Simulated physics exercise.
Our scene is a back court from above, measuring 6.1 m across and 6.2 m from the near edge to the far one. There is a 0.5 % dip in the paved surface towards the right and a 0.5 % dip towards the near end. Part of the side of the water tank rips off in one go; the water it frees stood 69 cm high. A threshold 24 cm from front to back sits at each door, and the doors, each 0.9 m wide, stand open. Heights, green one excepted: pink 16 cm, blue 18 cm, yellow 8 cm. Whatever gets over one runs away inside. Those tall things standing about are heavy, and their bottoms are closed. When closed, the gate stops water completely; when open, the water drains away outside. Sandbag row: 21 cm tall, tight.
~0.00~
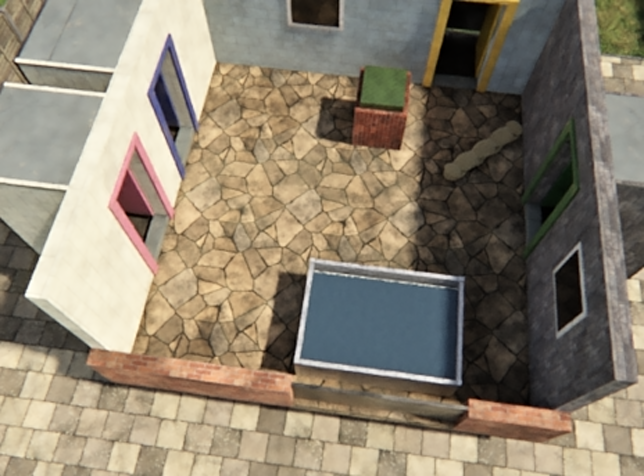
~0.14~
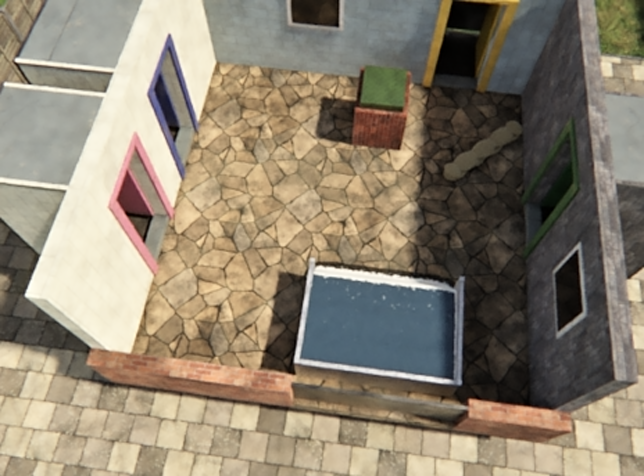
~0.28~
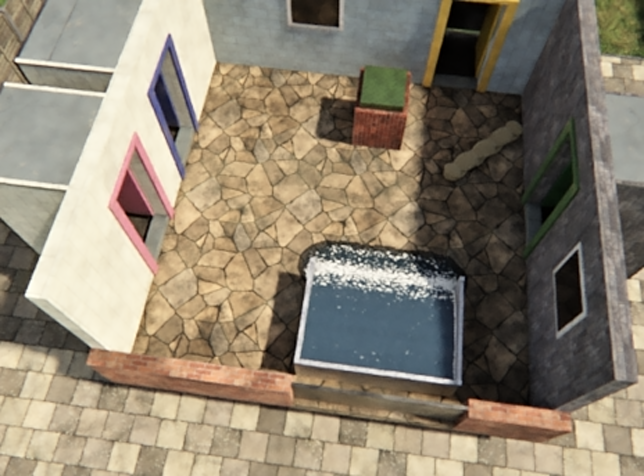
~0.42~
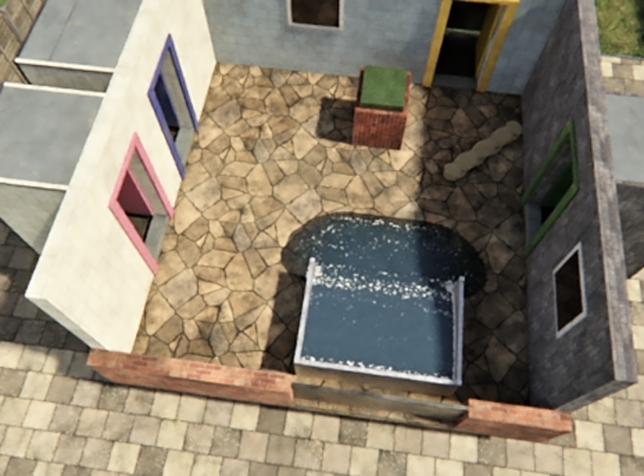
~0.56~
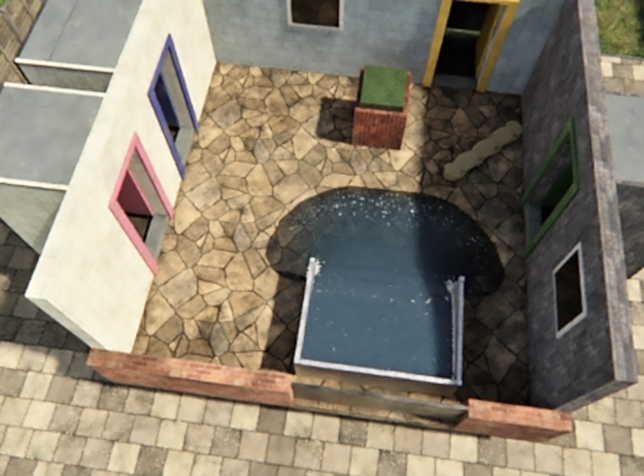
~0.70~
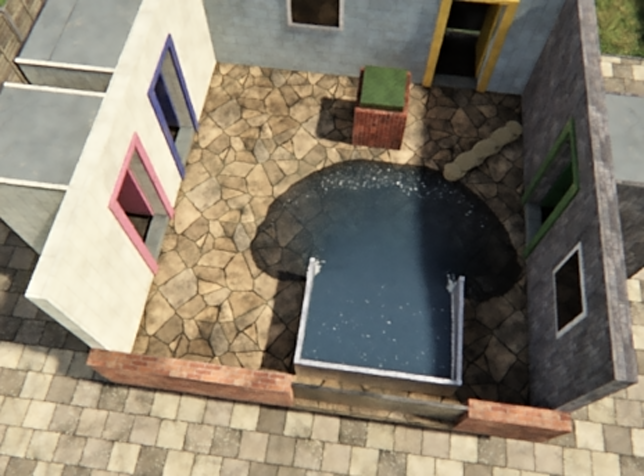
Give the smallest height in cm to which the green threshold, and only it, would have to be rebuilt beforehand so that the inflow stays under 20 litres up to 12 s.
Roughly 8.5 cm.
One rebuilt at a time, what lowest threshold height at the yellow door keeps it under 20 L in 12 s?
At the yellow door it takes roughly 20 centimetres.
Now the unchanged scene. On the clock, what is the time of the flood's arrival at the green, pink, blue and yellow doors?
For green it's 0.9 s, for pink 4.5 s, for blue 2.4 s, and for yellow 1.3 s.
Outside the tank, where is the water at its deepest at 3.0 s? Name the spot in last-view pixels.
(216, 64).
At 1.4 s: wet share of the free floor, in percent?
Approximately 45 %.
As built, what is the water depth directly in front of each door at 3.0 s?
Door by door in centimetres - green 10, pink 0, blue 5, yellow 17.
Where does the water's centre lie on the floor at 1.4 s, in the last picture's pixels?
Approximately (384, 248).
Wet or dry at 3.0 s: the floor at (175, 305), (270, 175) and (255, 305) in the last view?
First bone-dry, second wet through, third bone-dry.
After 1.4 s water covers 45 % of the floor, deepest (37 cm) near (378, 150); 9 cm at the green door, 0 litres in over its 14 cm threshold.
After 3.0 s water covers 65 % of the floor, deepest (34 cm) near (216, 64); 10 cm at the green door, 0 litres in over its 14 cm threshold.
After 12.0 s water covers 95 % of the floor, deepest (14 cm) near (338, 393); 7 cm at the green door, 1 litre in over its 14 cm threshold.
At the green door as built, the water arrived by 0.9 s and peaked near 13 cm at 3.4 s.
With a threshold of 7 cm, 39 litres would have come in within the 12 s; with 9.5 cm, 14 litres. So under 20 litres takes about 8.5 cm.
